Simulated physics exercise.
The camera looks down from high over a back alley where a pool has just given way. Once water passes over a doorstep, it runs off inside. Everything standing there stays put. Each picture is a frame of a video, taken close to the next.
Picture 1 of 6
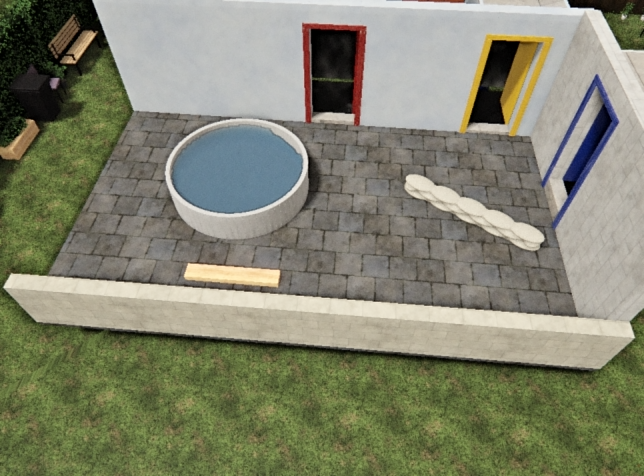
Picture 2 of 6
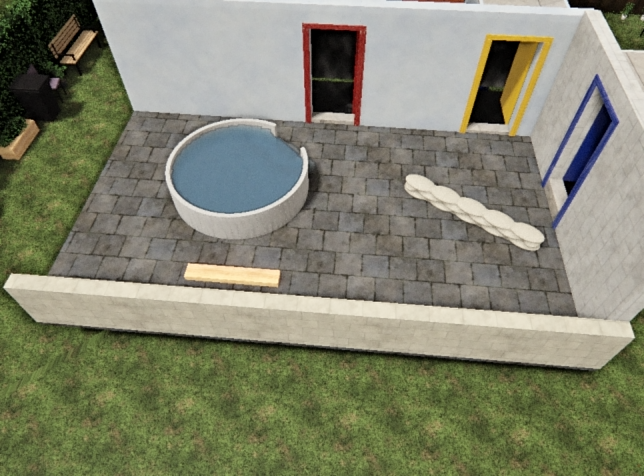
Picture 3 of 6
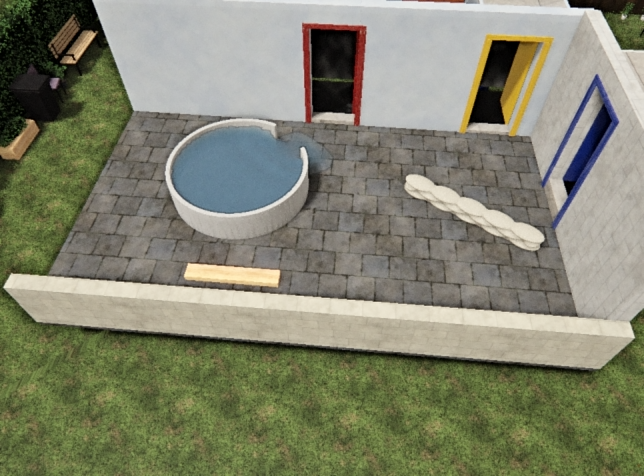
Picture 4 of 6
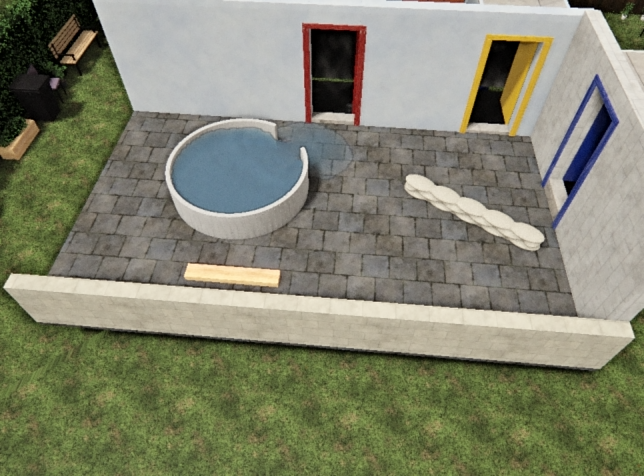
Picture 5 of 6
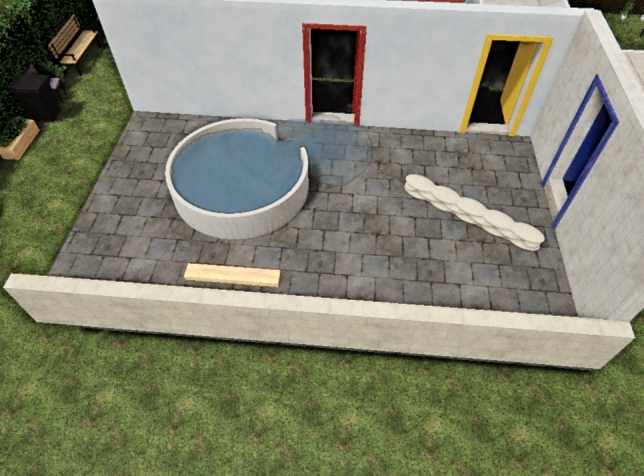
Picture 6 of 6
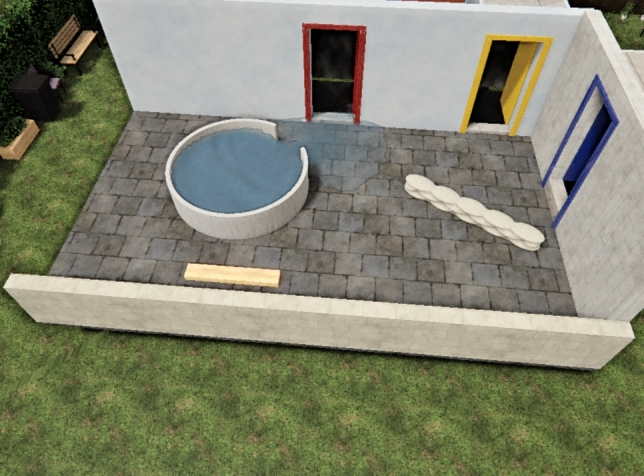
On a paved patio, a round pool's far side opens and water spreads across the stones.
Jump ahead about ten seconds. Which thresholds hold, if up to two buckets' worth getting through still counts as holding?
The blue door holds; the red door does not hold; the yellow door does not hold.
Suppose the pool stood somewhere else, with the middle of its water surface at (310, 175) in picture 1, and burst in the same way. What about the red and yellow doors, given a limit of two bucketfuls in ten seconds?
Briefly, the red door gets little enough and the yellow door gets too much.
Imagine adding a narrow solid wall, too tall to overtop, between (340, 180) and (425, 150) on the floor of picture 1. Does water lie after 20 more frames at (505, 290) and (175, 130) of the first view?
First spot parched, second spot submerged.
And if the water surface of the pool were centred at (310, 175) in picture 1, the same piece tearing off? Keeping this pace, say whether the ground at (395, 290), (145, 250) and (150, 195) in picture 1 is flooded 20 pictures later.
In that order: Free of water, not flooded, free of water.
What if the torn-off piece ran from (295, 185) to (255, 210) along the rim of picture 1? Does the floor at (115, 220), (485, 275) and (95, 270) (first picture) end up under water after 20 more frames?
Sequence of results: Missed by the flood, reached by the flood, missed by the flood.
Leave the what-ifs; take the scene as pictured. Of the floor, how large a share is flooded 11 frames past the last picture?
That's roughly 25 per cent.
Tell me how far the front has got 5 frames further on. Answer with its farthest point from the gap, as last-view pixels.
The wet edge reaches furthest near (485, 134).
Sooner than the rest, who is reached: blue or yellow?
Result: The yellow door.
A moment on, water covers 15 % of the floor; the blue door not reached, the red door over two buckets in, the yellow door wet at the sill, nothing in.
Next, water covers 25 % of the floor; the blue door not reached, the red door far over two buckets in, the yellow door wet at the sill, nothing in.
Then, water covers 35 % of the floor; the blue door wet at the sill, nothing in, the red door far over two buckets in, the yellow door wet at the sill, nothing in.
Later, water covers 45 % of the floor; the blue door wet at the sill, nothing in, the red door far over two buckets in, the yellow door over two buckets in.
In the end, water covers 70 % of the floor; the blue door wet at the sill, nothing in, the red door far over two buckets in, the yellow door far over two buckets in.
